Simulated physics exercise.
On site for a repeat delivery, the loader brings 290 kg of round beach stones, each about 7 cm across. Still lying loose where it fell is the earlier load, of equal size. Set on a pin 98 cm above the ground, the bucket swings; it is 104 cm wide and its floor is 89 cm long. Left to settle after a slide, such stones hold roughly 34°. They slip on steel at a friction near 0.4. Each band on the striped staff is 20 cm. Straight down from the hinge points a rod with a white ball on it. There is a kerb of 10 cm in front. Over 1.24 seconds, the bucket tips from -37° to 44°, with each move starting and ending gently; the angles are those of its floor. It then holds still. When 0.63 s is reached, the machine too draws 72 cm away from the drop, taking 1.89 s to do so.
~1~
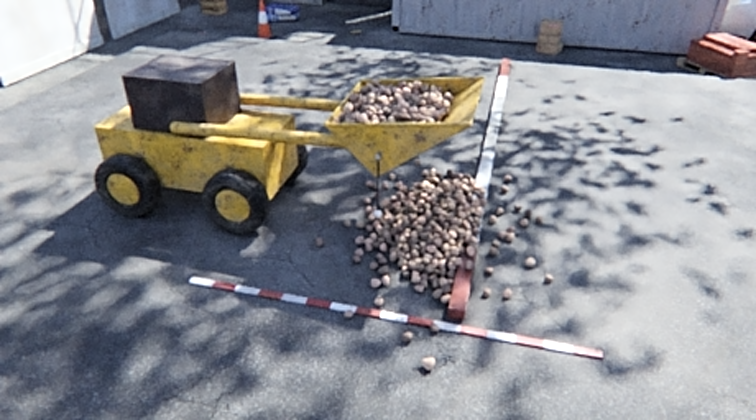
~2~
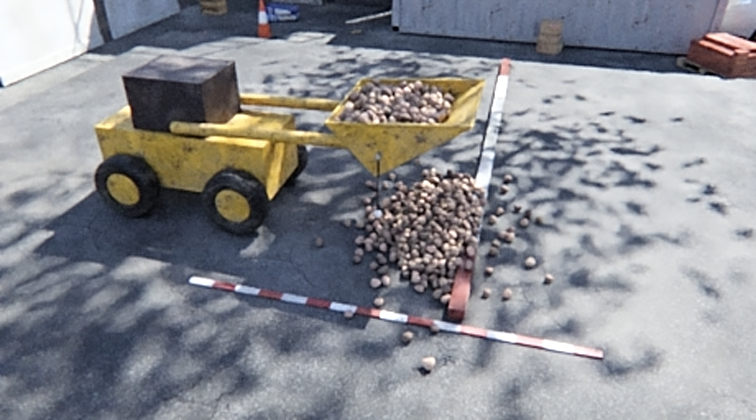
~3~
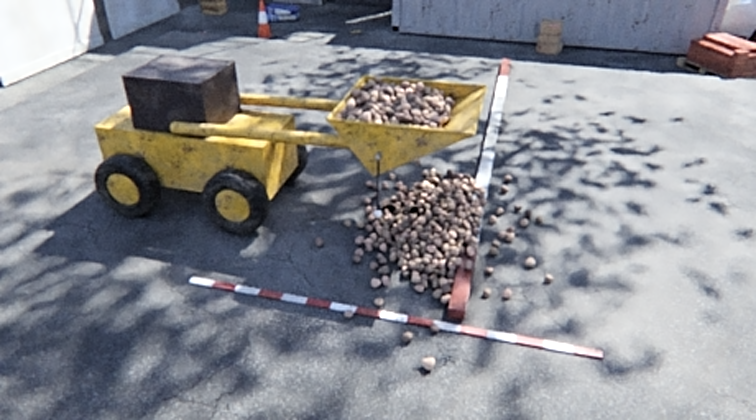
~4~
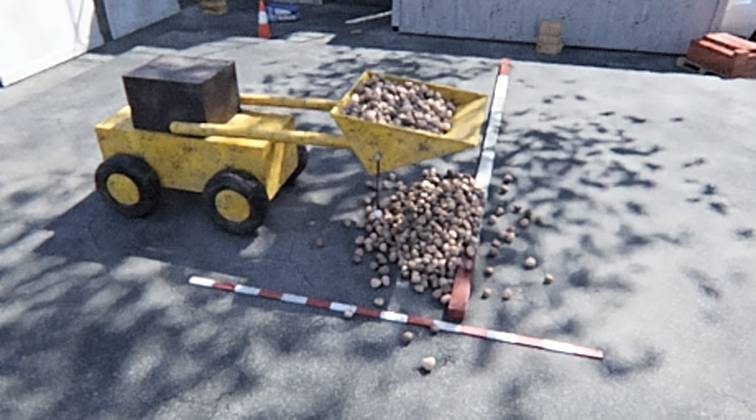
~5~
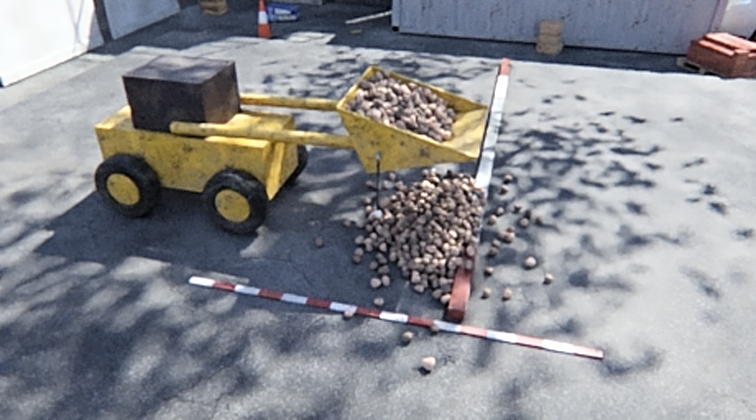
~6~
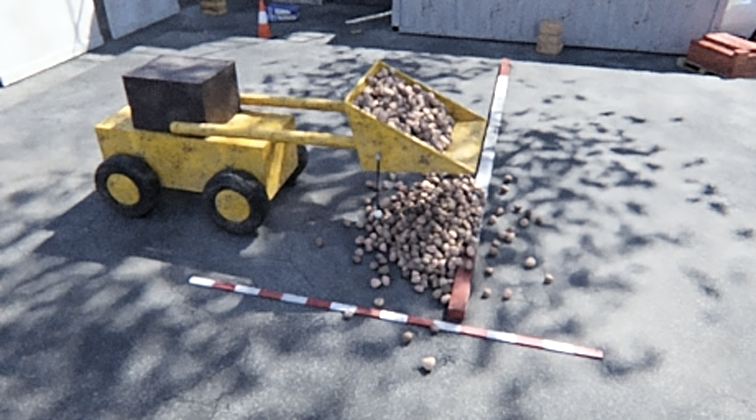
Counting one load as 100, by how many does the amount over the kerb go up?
By about 27 out of 100.
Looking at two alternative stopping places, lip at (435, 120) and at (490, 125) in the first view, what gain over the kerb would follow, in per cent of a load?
Roughly 0 per cent, then 40 per cent.
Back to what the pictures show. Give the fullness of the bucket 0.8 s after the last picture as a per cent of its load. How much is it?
Roughly 25 per cent is still inside.
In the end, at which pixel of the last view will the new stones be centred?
Roughly pixel (445, 219) in the last view.
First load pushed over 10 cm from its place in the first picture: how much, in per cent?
Roughly 20 % of them.
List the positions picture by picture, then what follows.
The bucket is at -37°, its lip at (471, 125); the top of the load is at (411, 92). The earlier load is highest near (437, 210), 21 cm above ground level, 96 % on this side of the kerb, 3 % over the kerb, in the first frame.
Lip at (472, 127), floor tilted -35°, highest stones at (407, 91), in the second frame.
The bucket is at -31°, its lip at (474, 134); the top of the load is at (391, 89), in the third frame.
Lip at (476, 145), floor tilted -24°, highest stones at (376, 89), in the fourth frame.
The bucket is at -16°, its lip at (477, 159); the top of the load is at (374, 85), in the fifth frame.
The bucket is at -6°, its lip at (475, 173); the top of the load is at (380, 79), in the sixth frame.
Then, 0.4 s after the last picture the floor is at 31°; in per cent of one load, 98 in the bucket, 98 on this side of the kerb, 3 over the kerb; the foremost stones are at (526, 240).
Then, 0.8 s after the last picture the floor is at 44°; in per cent of one load, 25 in the bucket, 164 on this side of the kerb, 11 over the kerb; the foremost stones are at (526, 244).
Then, 2.5 s after the last picture the floor is at 44°; in per cent of one load, 0 in the bucket, 170 on this side of the kerb, 30 over the kerb; the foremost stones are at (563, 242).
Then, 5.0 s after the last picture the floor is at 44°; in per cent of one load, 0 in the bucket, 170 on this side of the kerb, 30 over the kerb; the foremost stones are at (563, 242). Net gain over the kerb, 27.
